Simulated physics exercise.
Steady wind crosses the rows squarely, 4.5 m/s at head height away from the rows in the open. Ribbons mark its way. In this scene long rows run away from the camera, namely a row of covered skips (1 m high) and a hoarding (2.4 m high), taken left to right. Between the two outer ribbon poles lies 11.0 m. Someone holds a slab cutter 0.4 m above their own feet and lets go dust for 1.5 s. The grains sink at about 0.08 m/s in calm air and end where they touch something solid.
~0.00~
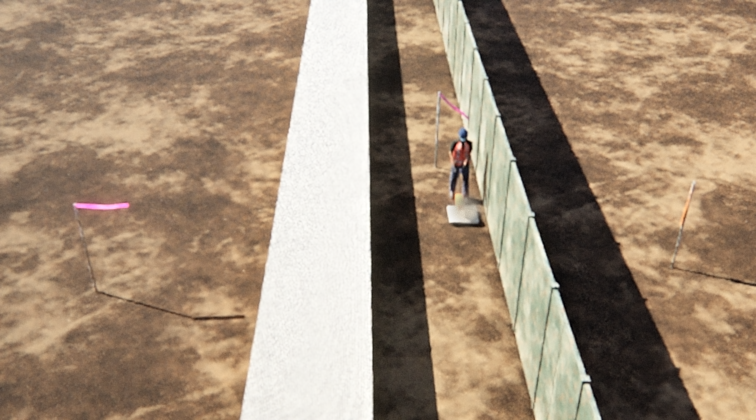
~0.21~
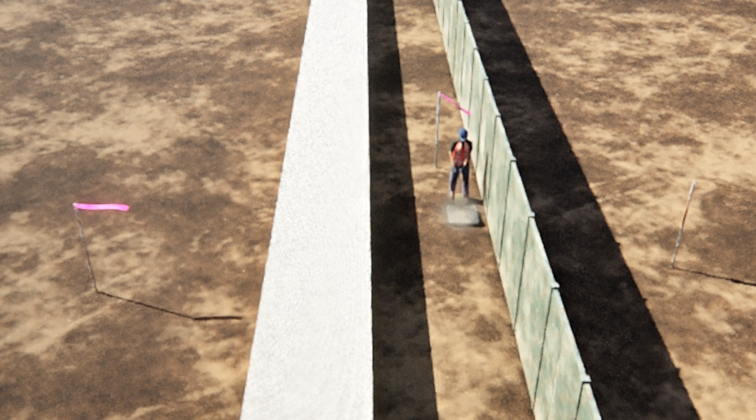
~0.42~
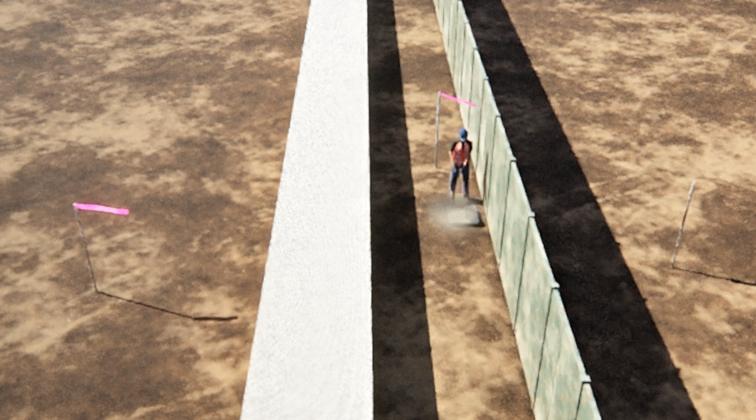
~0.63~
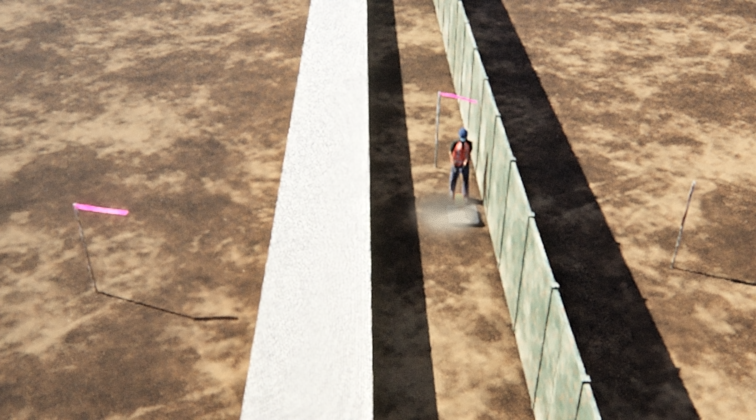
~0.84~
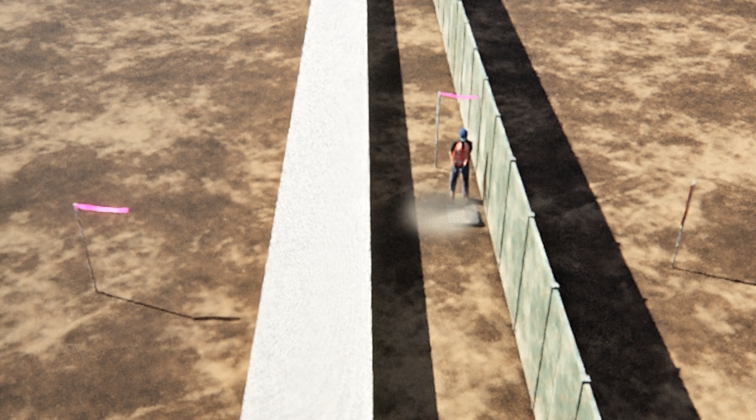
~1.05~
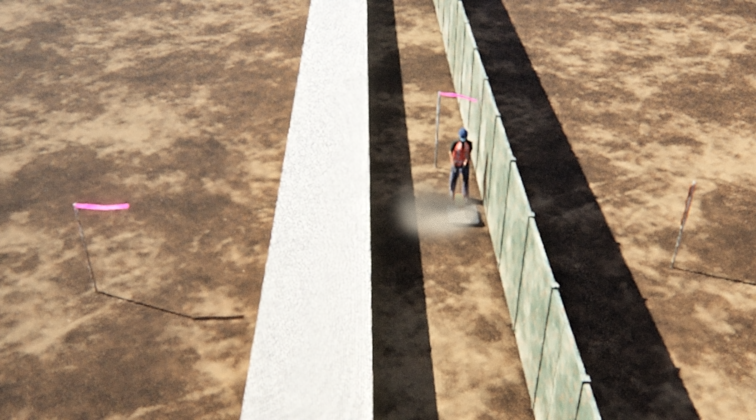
Bare brown ground between a long white row and a hoarding, a standing worker's grey dust spreading leftward near pink ribbons.
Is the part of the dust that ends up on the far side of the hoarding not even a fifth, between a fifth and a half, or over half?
One fifth to one half ends up on the far side.
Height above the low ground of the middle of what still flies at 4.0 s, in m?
1.2 m.
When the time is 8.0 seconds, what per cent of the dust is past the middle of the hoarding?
25 %.
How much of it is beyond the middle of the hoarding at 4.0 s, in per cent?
Roughly 4 in a hundred by then.
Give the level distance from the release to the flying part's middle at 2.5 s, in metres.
That distance is some 1.5 m.
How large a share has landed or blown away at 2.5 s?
Estimate: Some 25 percent.
After 2.5 s, 77 % is in the air or yet to come; 0 % is beyond the hoarding; the middle of what still flies is 0.6 m above the low ground, near (403, 201).
After 4.0 s, 68 % is in the air or yet to come; 4 % is beyond the hoarding; the middle of what still flies is 1.2 m above the low ground, near (418, 176).
After 8.0 s, 49 % is in the air or yet to come; 25 % is beyond the hoarding; the middle of what still flies is 1.8 m above the low ground, near (561, 153).
After 20.0 s, 13 % is in the air or yet to come; 36 % is beyond the hoarding.
After 45.0 s, 1 % is in the air or yet to come; 37 % is beyond the hoarding.
